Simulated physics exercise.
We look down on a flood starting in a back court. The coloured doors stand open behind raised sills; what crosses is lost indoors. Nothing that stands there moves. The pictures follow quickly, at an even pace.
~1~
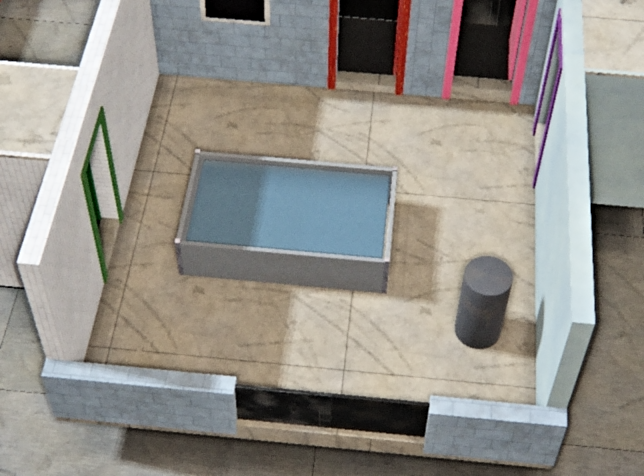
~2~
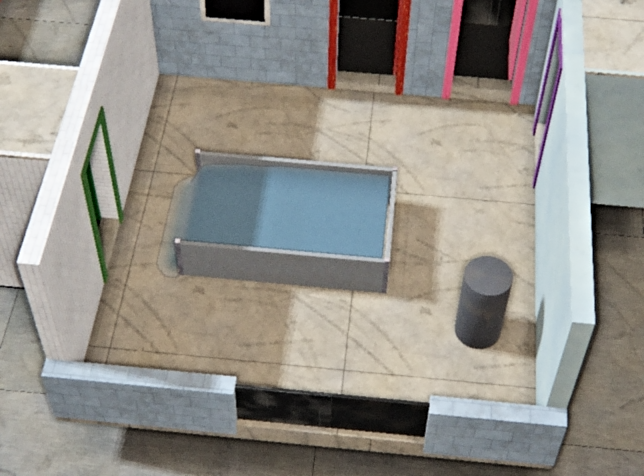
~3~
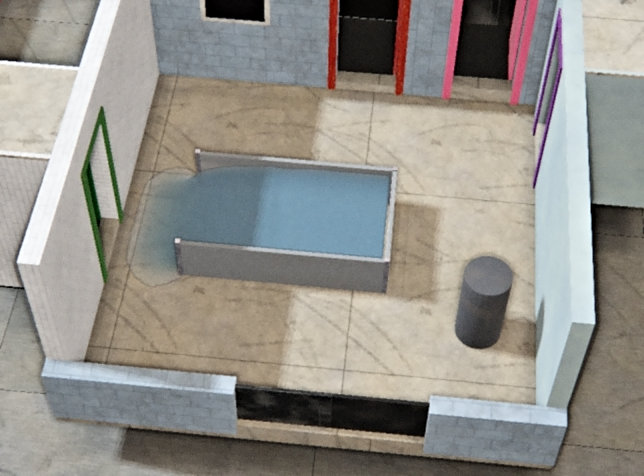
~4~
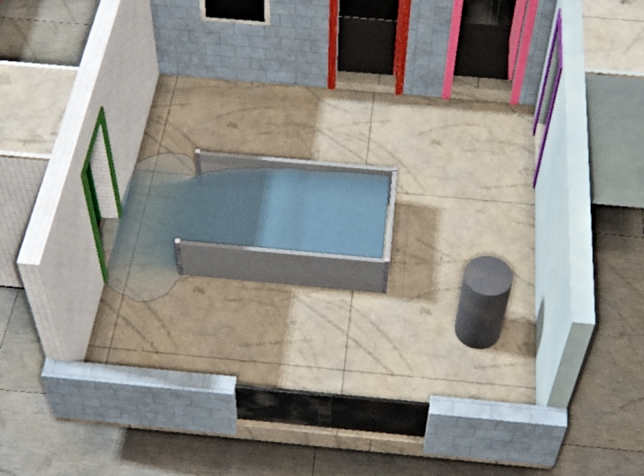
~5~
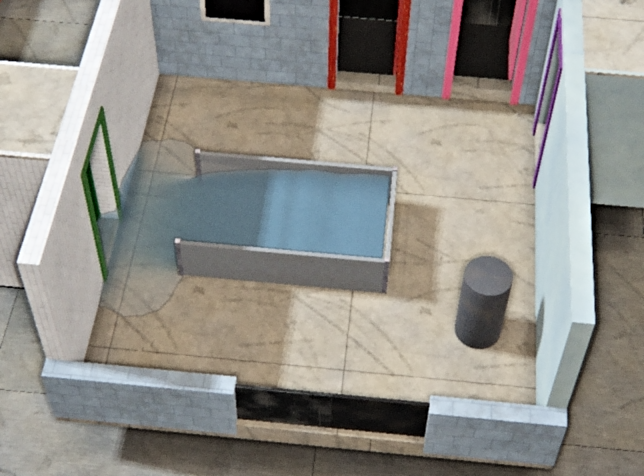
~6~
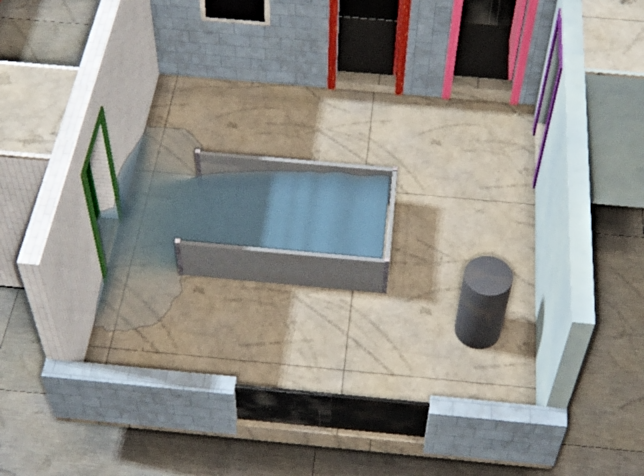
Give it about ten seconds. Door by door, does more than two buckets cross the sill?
In the end: The green door lets in a lot; the pink door admits no more than that; the purple door admits no more than that; the red door admits no more than that.
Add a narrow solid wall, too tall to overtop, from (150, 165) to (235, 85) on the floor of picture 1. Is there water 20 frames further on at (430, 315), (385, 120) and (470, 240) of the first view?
In that order: Not flooded, flooded, no water.
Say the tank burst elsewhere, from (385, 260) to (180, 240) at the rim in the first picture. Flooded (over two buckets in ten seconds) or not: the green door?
My reading: The green one keeps below it.
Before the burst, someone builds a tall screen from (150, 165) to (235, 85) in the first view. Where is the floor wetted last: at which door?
That is the purple door.
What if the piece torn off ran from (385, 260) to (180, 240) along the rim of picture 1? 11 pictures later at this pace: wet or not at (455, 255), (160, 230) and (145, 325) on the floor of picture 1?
In turn: Clear, dry, wet.
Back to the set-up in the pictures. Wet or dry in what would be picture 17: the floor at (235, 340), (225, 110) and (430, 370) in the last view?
In turn: Dry, wet, free of water.
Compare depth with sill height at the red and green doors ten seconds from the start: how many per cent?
About 40 and 50 per cent.
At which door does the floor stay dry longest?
Last comes the door marked purple.
A moment on, water covers 20 % of the floor; the green door far over two buckets in, the pink door not reached, the purple door not reached, the red door not reached.
Next, water covers 30 % of the floor; the green door far over two buckets in, the pink door not reached, the purple door not reached, the red door not reached.
Then, water covers 55 % of the floor; the green door far over two buckets in, the pink door wet at the sill, nothing in, the purple door not reached, the red door wet at the sill, nothing in.
Later, water covers 95 % of the floor; the green door far over two buckets in, the pink door wet at the sill, nothing in, the purple door wet at the sill, nothing in, the red door wet at the sill, nothing in.
In the end, water covers 100 % of the floor; the green door far over two buckets in, the pink door wet at the sill, nothing in, the purple door wet at the sill, nothing in, the red door wet at the sill, nothing in.
